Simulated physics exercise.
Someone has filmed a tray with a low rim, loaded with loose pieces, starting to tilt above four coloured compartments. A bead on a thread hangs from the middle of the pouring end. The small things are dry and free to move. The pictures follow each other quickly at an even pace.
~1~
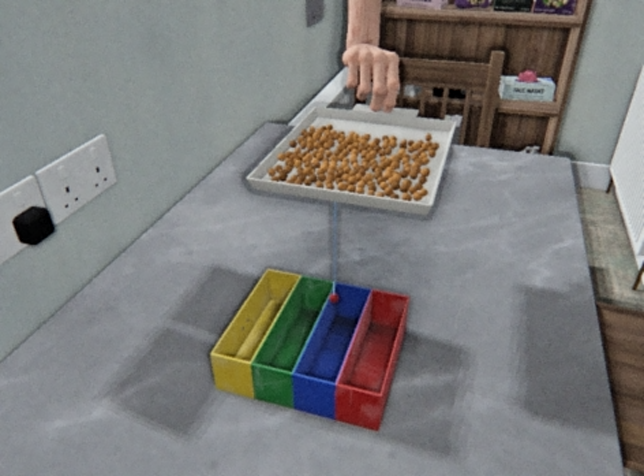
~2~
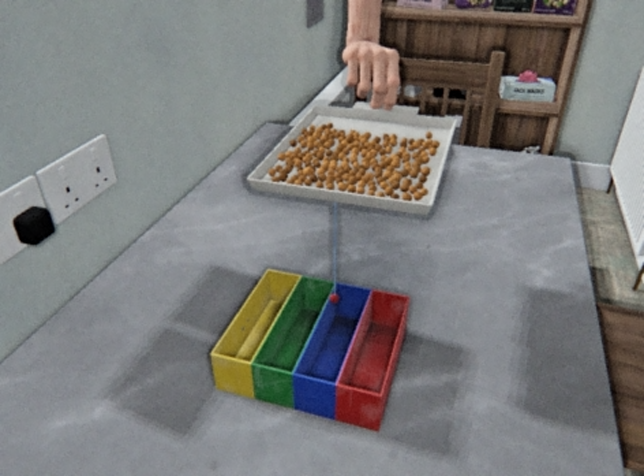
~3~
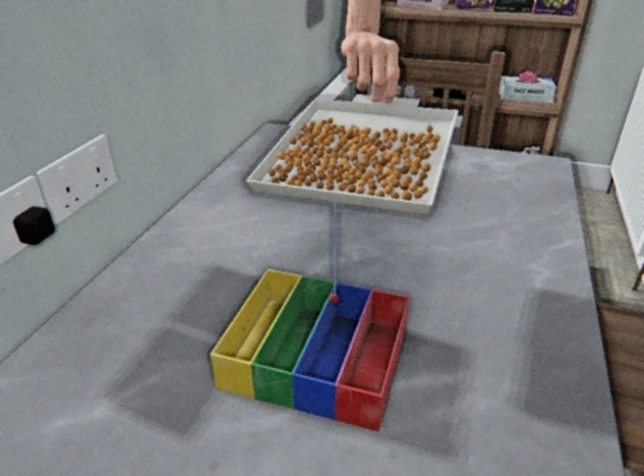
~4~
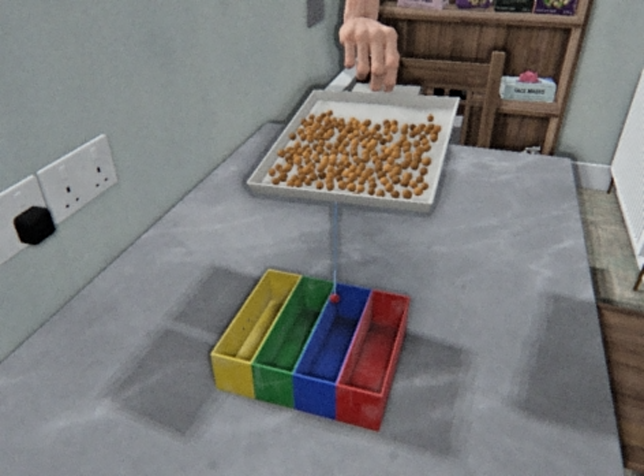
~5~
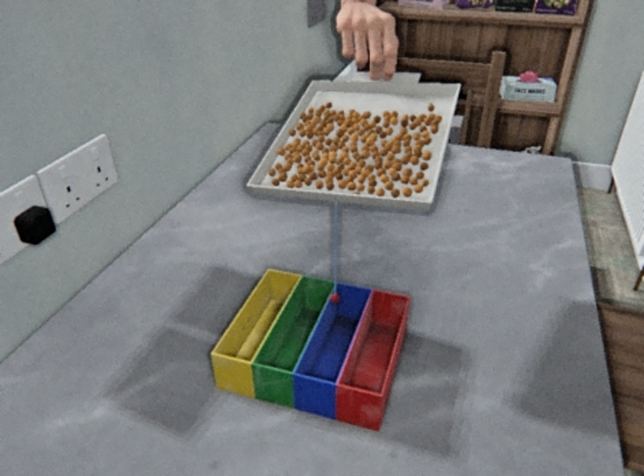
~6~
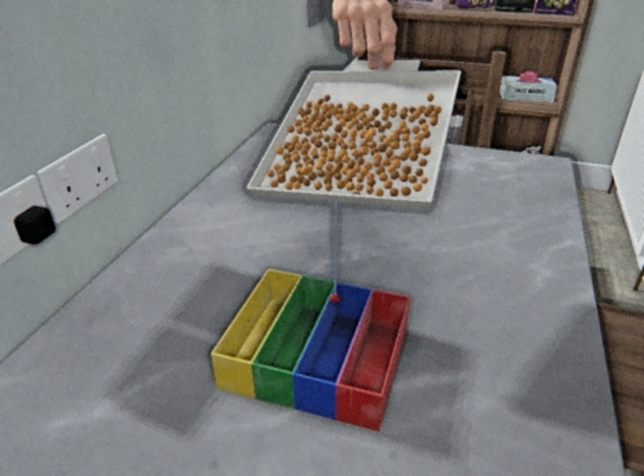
A shallow white tray of roasted chickpeas, held by a hand at its far edge, starts almost still above yellow, green, blue and red compartments. The hand then raises the far edge gradually, steepening the tray toward the viewer, with its near left corner dipping slightly, while the compartments below stay still.
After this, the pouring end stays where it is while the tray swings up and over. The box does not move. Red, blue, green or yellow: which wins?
The yellow cell gets the most.
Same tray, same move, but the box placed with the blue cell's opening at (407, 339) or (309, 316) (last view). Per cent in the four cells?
Near 20 % and 90 %.
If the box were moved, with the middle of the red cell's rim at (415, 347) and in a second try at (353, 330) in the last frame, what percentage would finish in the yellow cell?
First some 20, then 40 per cent.
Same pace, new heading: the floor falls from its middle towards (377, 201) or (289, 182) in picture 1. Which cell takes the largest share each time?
First the red one, then yellow.
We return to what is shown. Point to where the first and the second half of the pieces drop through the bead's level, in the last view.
First near (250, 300), later near (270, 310).
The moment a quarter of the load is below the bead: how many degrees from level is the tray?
Near 100 degrees.
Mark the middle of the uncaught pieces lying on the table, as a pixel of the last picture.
Close to (175, 349).
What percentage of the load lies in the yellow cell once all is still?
Close to 40 per cent.
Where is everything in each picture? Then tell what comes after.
The first frame shows corners of the pouring end (253, 177) and (428, 202), level; middle of the load (354, 162), roasted chickpeas; bead on its thread (334, 298); yellow cell (233, 373); green cell (273, 383); blue cell (314, 393); red cell (358, 404).
The second frame shows corners of the pouring end (253, 177) and (428, 202), level; middle of the load (354, 161).
The third frame shows corners of the pouring end (253, 179) and (428, 201), tipped barely, lowest at the left corner; middle of the load (354, 158).
The fourth frame shows corners of the pouring end (253, 181) and (428, 200), tipped a little, lowest at the left corner; middle of the load (354, 154).
The fifth frame shows corners of the pouring end (253, 183) and (428, 199), tipped a little, lowest at the left corner; middle of the load (354, 149).
The sixth frame shows corners of the pouring end (253, 185) and (427, 198), tipped clearly, lowest at the left corner; middle of the load (352, 146); yellow cell (233, 372); green cell (273, 383); blue cell (315, 393); red cell (359, 404).
Just after the last frame, tray tipped steeply; almost all on the tray; just a few falling or outside the box.
A moment on, tray tipped past a quarter turn; about a tenth on the tray; roughly a third in the yellow cell; about a tenth in the green cell; about a tenth in the blue cell; just a few in the red cell; roughly half falling or outside the box.
Further on, tray tipped past a quarter turn; roughly half in the yellow cell; roughly a quarter in the green cell; about a tenth in the blue cell; just a few in the red cell; roughly a quarter falling or outside the box.
When it is over, tray tipped past a quarter turn; roughly half in the yellow cell; roughly a quarter in the green cell; about a tenth in the blue cell; just a few in the red cell; roughly a quarter outside the box.
